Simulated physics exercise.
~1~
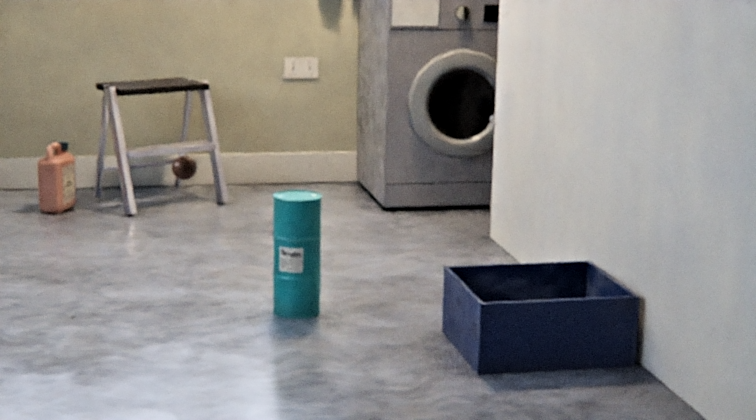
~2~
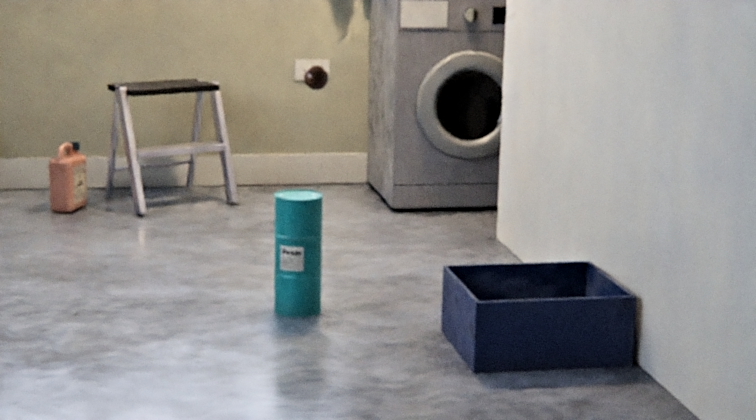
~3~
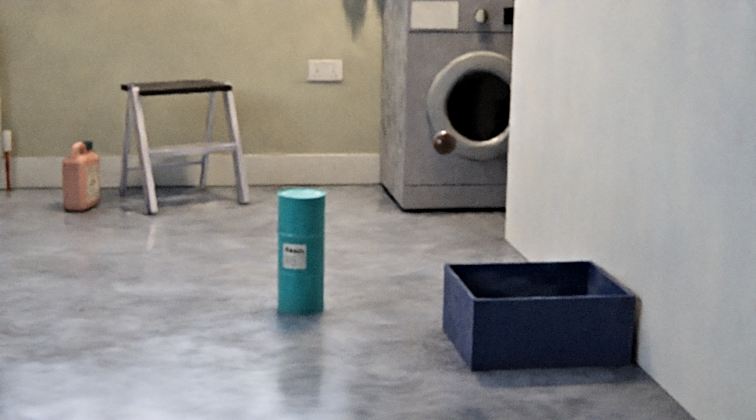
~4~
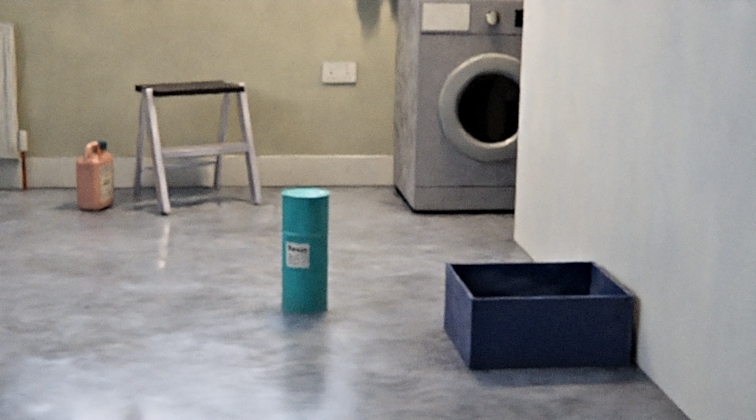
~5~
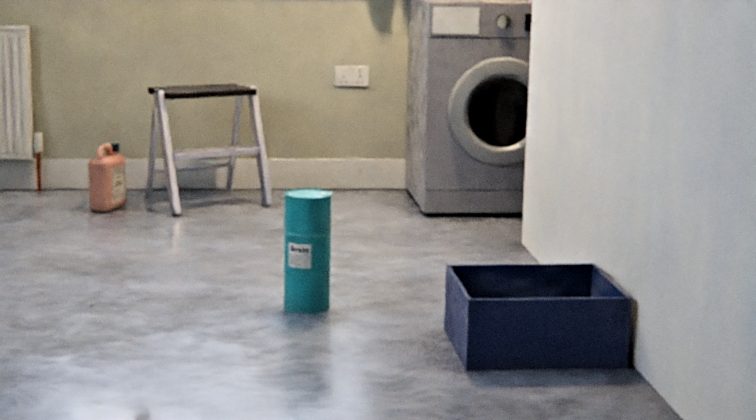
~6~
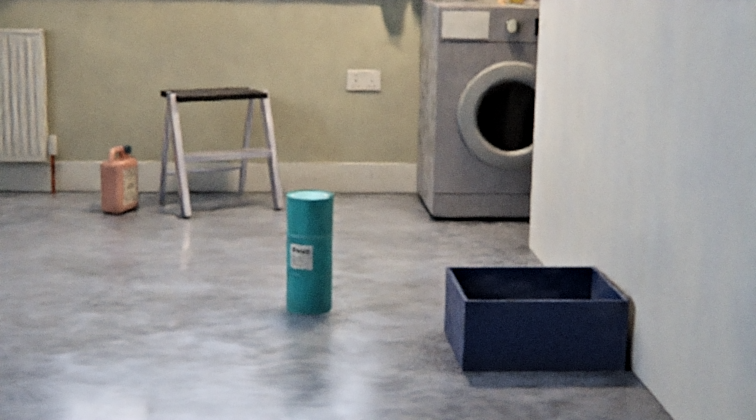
In a room with a smooth grey floor, a turquoise canister stands near an open, dark blue box, with a step stool, an orange jug and a washing machine behind them. A small, round brown object is already in the air near the stool, flying to the right. It rises past the wall socket, then curves down across the front of the washing machine towards the box. It drops out of sight and ends up inside, hidden by the box's walls. The canister stays upright and untouched as the view drifts gently sideways.
